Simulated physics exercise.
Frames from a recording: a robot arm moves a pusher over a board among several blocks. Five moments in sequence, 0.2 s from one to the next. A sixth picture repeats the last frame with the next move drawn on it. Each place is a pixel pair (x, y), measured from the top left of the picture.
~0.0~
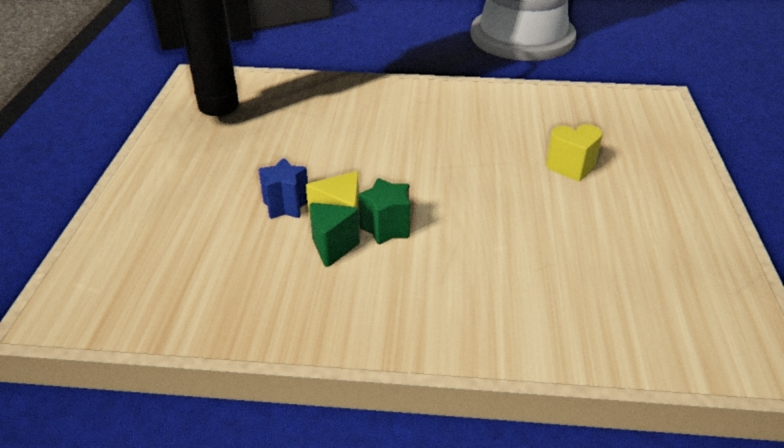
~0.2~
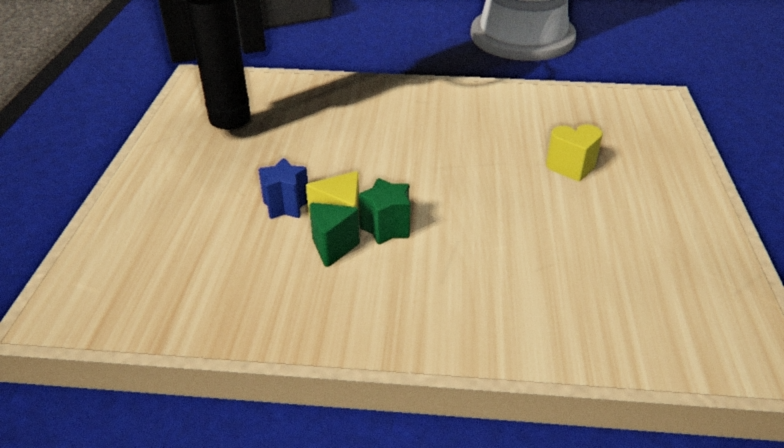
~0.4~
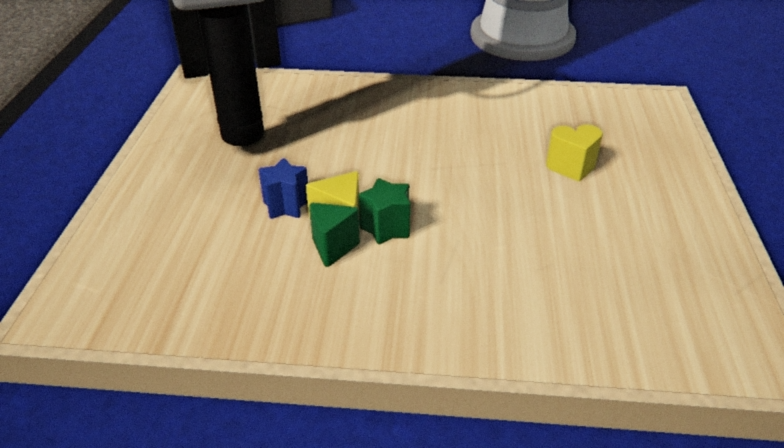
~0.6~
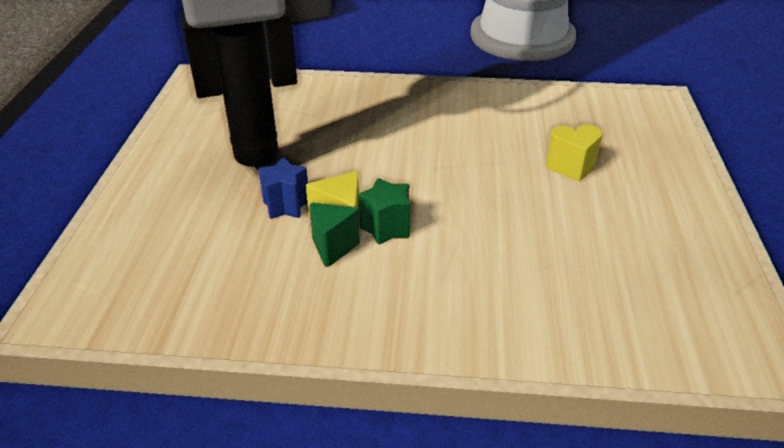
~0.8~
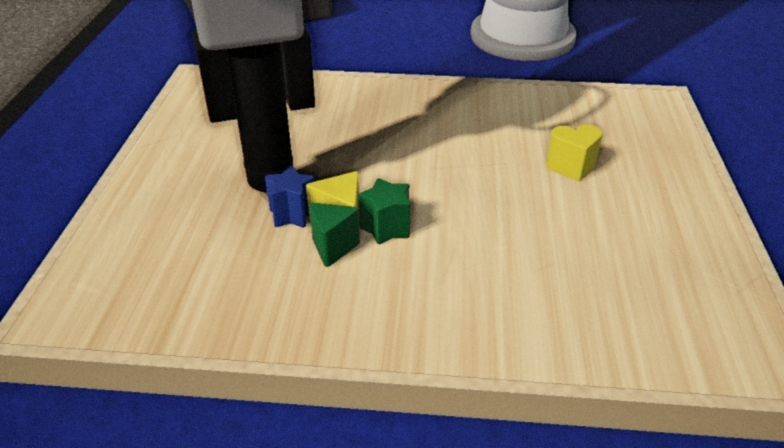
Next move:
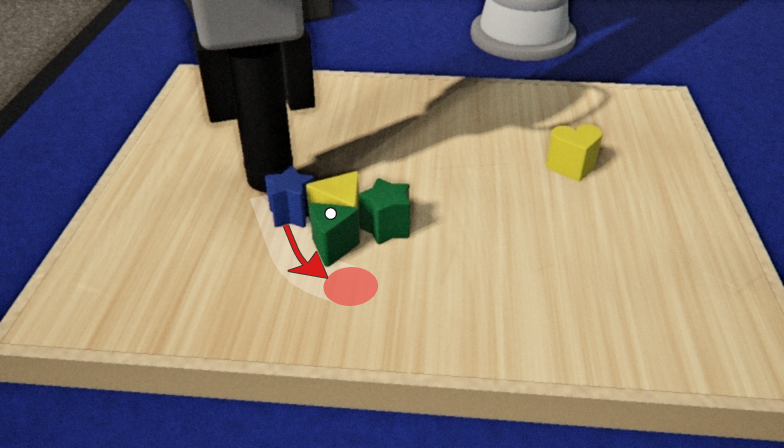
A robot arm moves its black pusher toward the blue star and nudges it slightly right.
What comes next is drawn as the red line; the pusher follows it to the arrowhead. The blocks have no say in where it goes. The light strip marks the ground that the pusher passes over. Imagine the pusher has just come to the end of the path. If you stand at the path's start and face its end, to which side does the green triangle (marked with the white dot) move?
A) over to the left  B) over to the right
A
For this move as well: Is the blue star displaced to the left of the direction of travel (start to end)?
No
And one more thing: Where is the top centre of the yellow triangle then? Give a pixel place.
Located at (363, 216).
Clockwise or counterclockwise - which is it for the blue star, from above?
I'd predict that, seen from above, the blue star rotates clockwise.
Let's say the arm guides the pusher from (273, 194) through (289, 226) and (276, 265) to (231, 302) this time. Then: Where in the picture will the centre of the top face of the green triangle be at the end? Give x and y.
At pixel (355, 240).
The drawn path runs from (273, 194) via (286, 226) and (303, 262), ending at (351, 286); the dot is on the green triangle.
What follows on the original path. One third of the way, pusher at (285, 212); blue star at (303, 215); green triangle at (348, 229), turned 30° anticlockwise; yellow triangle at (351, 204), turned 60° anticlockwise; green star at (396, 192).
Two thirds of the way, pusher at (303, 248); blue star at (323, 255); green triangle at (370, 246), turned 95° anticlockwise; yellow triangle at (355, 209), turned 75° anticlockwise; green star at (398, 192), turned 10° anticlockwise.
At the end, pusher at (350, 272); blue star at (357, 285), turned 25° clockwise; green triangle at (396, 254), turned 105° anticlockwise; yellow triangle at (363, 216), turned 115° anticlockwise; green star at (399, 191).
